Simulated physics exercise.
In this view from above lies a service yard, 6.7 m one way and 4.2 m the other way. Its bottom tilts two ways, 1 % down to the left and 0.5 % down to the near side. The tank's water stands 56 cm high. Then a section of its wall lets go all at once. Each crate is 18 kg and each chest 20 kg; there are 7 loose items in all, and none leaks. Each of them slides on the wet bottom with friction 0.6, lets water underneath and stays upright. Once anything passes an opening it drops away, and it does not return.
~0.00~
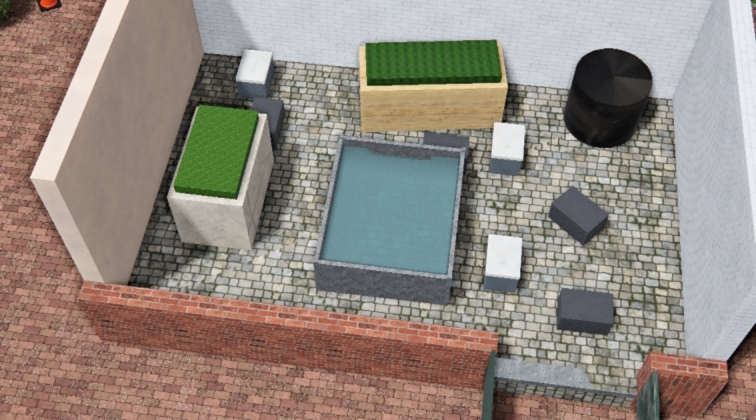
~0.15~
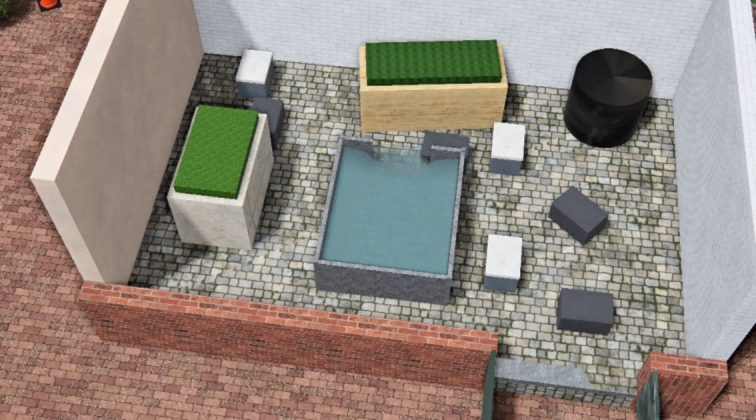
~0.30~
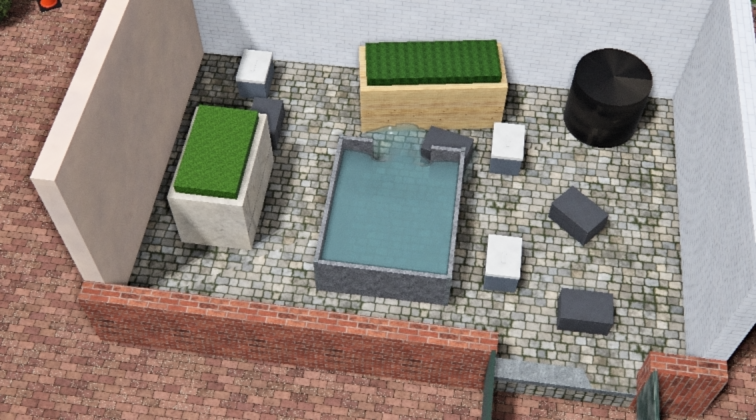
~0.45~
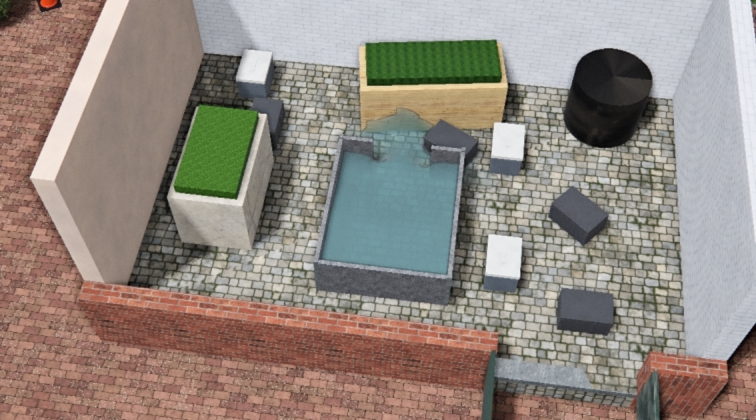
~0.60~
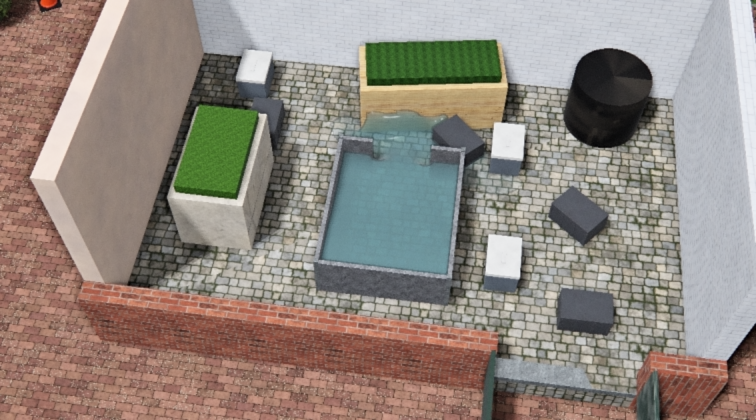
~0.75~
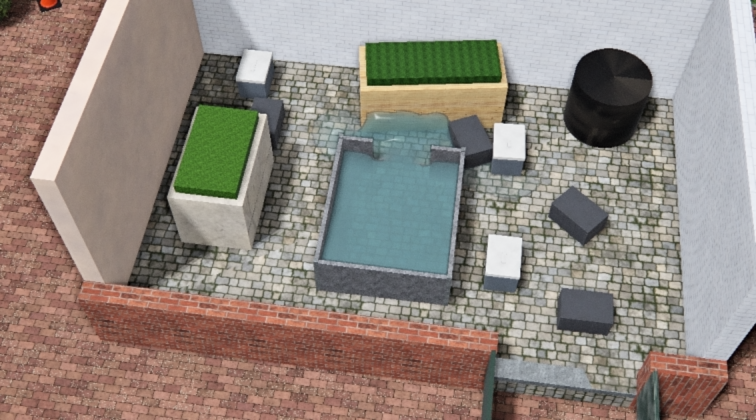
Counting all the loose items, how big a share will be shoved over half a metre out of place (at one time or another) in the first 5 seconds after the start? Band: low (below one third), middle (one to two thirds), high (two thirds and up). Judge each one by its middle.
Middle.
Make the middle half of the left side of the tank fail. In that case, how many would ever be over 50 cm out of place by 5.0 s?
So the tally would be 1.
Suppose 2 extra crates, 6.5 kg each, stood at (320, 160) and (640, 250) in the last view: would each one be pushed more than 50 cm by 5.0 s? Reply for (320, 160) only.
Result: Above the mark.
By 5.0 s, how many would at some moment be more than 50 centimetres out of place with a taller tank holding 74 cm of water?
Then it comes to 5.
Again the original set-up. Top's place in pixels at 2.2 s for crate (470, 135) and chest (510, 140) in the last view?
Somewhere about (549, 169) and (589, 170).
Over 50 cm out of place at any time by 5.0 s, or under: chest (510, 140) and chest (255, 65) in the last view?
Result, in order: Exceeded; not exceeded.
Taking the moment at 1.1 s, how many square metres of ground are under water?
About 6.0 m2.
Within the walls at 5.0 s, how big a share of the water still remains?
Close to 98 in a hundred parts remain.
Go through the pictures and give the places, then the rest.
The first picture shows a crate at (446, 146), on the bottom; a chest at (509, 140), on the bottom; water covers 2.6 m2; 0 of 7 have shifted.
The second picture shows a crate at (446, 146) rests on the ground; a chest at (509, 140) rests on the ground; 3.0 m2 under water; 0 of 7 have shifted.
The third picture shows a crate at (448, 143), on the bottom, 6 cm from its start; a chest at (509, 140) rests on the ground; water covers 3.3 m2; 1 of 7 have shifted.
The fourth picture shows a crate at (452, 139), on the bottom, 15 cm from its start; a chest at (509, 140), on the bottom; 3.5 m2 under water; 1 of 7 have shifted.
The fifth picture shows a crate at (459, 135), on the bottom, 26 cm from its start; a chest at (509, 140), on the bottom; 3.8 m2 under water; 1 of 7 have shifted.
The sixth picture shows a crate at (471, 135), on the bottom, 39 cm from its start; a chest at (510, 140), on the bottom; water covers 4.4 m2; 1 of 7 have shifted.
After 1.1 s 1 of 7 are over 50 cm from their spots; 0 afloat.
After 2.2 s 2 of 7 are over 50 cm from their spots; 0 afloat.
After 3.5 s 2 of 7 are over 50 cm from their spots; 1 afloat.
After 5.0 s 3 of 7 are over 50 cm from their spots, and 3 have been at some point; 2 afloat.
